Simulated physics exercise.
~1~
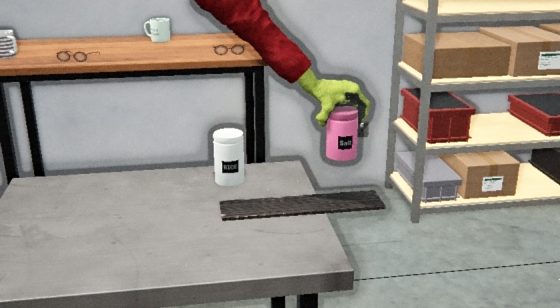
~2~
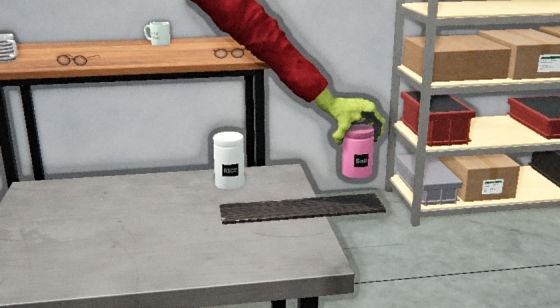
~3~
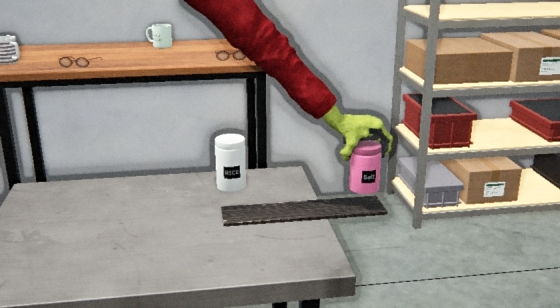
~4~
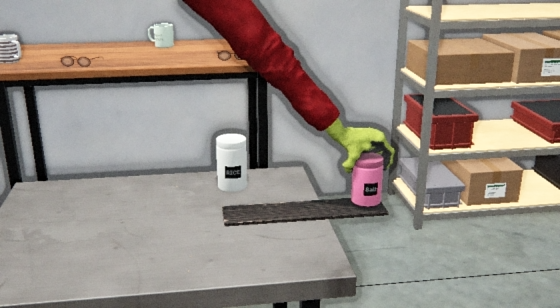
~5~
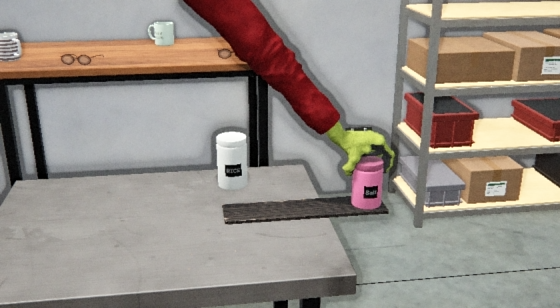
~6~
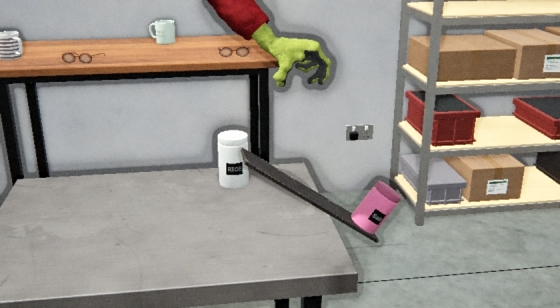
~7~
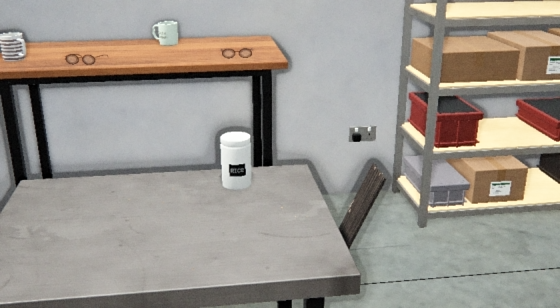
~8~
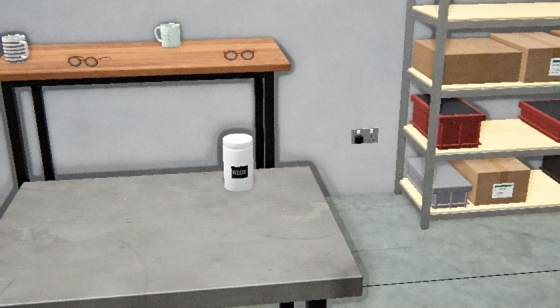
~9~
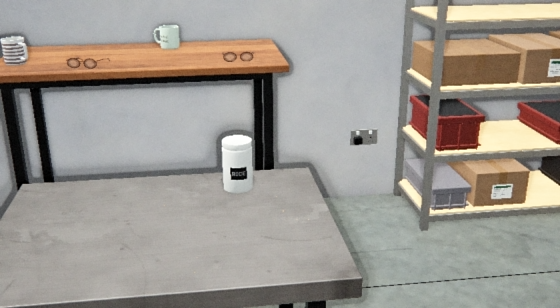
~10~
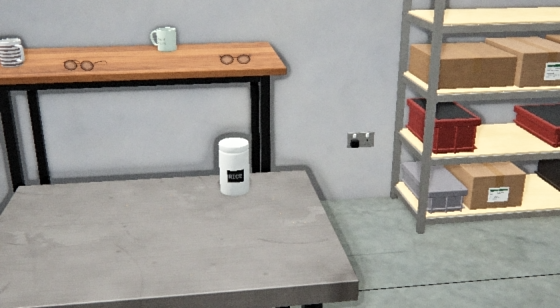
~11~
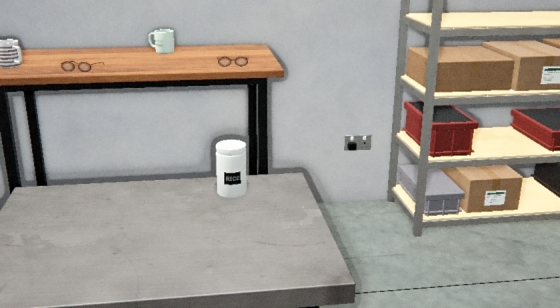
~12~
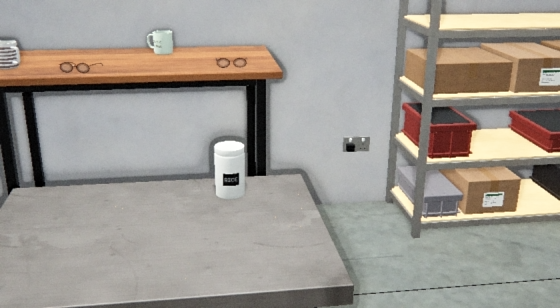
In this clip, a green hand in a red sleeve lowers a pink jar onto the overhanging end of a dark plank on a gray table and lets go; the plank tips and both drop off the edge out of view, leaving the white jar standing.
